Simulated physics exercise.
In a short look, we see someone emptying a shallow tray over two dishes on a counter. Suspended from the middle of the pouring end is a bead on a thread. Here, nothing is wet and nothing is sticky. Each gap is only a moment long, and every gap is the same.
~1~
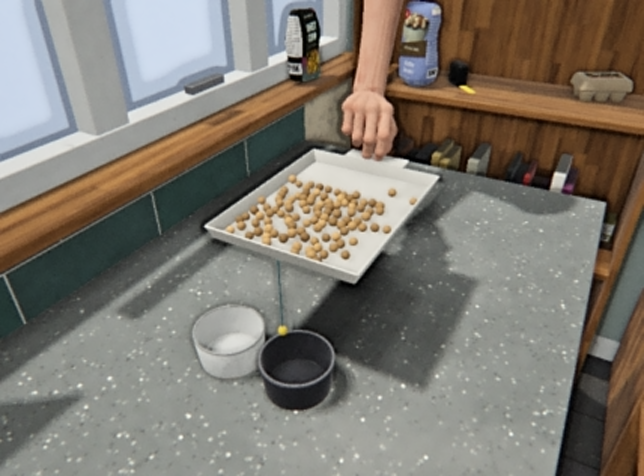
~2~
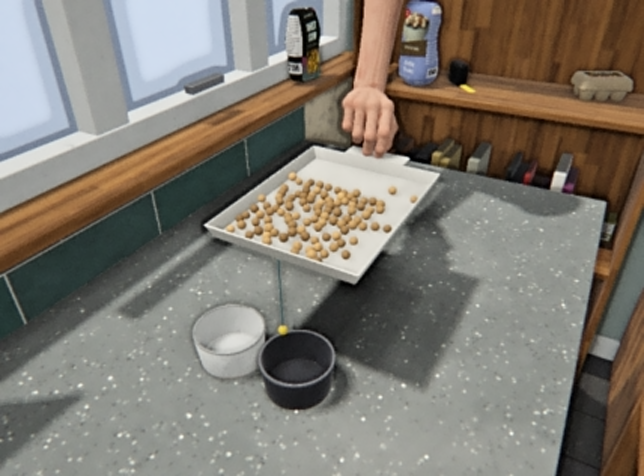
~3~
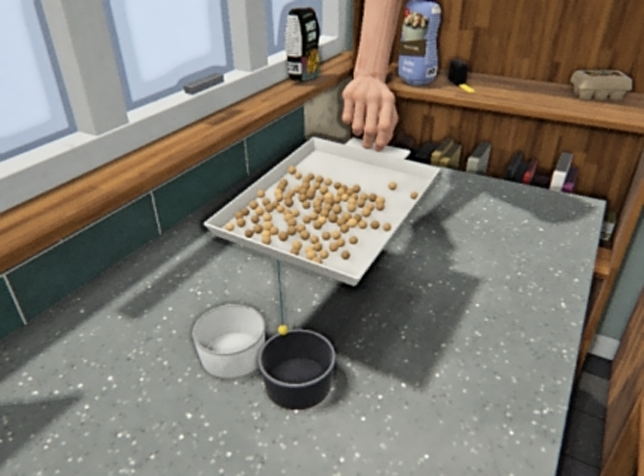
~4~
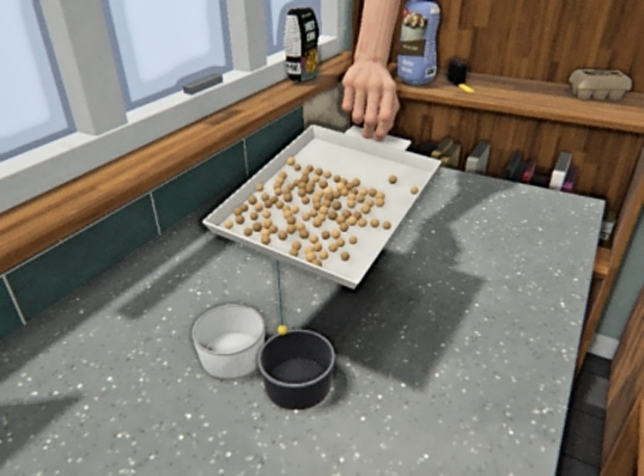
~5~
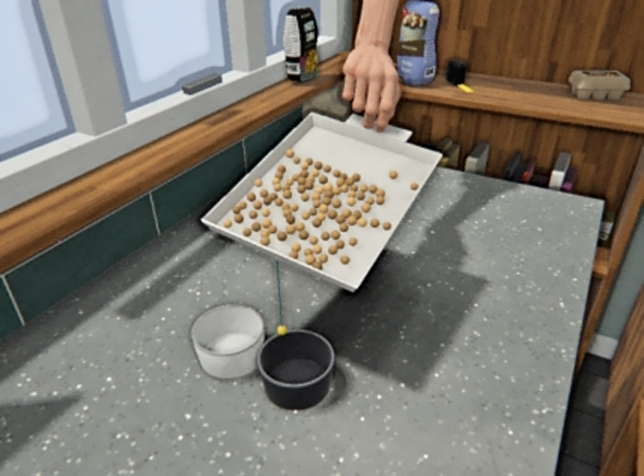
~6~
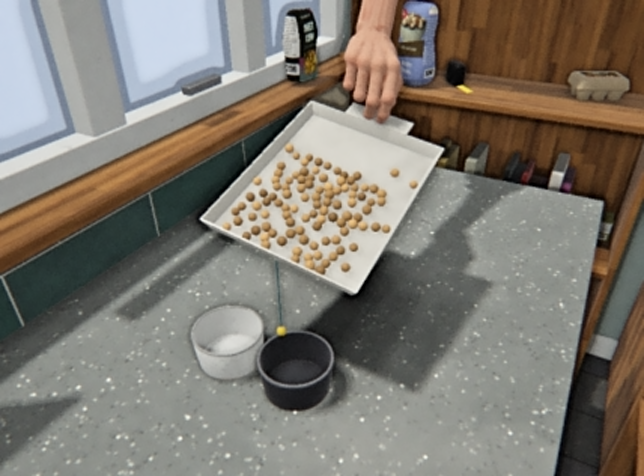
A white tray of round wooden beads, held by a hand at its far edge, starts nearly level above a white dish and a black dish, then gradually tilts toward them, its near edge dipping slightly to the right.
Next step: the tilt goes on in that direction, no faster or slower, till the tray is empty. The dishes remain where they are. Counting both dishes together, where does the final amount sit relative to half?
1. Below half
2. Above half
The answer is 1.
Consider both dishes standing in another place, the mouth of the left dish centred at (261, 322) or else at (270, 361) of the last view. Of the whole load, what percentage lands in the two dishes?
Close to 40 in a hundred, then close to 80 in a hundred.
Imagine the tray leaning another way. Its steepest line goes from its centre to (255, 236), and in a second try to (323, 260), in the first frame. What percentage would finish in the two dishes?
First case about 70 percent; second case about 30 percent.
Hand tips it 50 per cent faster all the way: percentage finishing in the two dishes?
I'd say near 10 per cent.
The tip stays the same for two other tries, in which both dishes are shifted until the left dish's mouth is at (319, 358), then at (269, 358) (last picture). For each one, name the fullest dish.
Result, try one: The dish at left; try two: The dish at right.
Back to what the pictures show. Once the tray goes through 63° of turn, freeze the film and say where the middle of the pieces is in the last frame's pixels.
In the last view the centre sits at roughly (337, 295).
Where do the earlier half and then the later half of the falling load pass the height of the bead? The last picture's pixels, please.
Early-half point (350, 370); late-half point (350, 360).
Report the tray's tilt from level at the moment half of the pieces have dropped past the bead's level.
Roughly 75 degrees of tilt.
Soon, tray tipped steeply; about two thirds on the tray; a stray few in the right dish; a small part outside both; about a quarter in the air.
A while on, tray tipped past a quarter turn; a small part in the right dish; most outside both; a stray few in the air.
Towards the end, tray tipped past a quarter turn; a small part in the right dish; nearly all outside both.
Finally, tray tipped past a quarter turn; a small part in the right dish; none in the left dish; nearly all outside both.
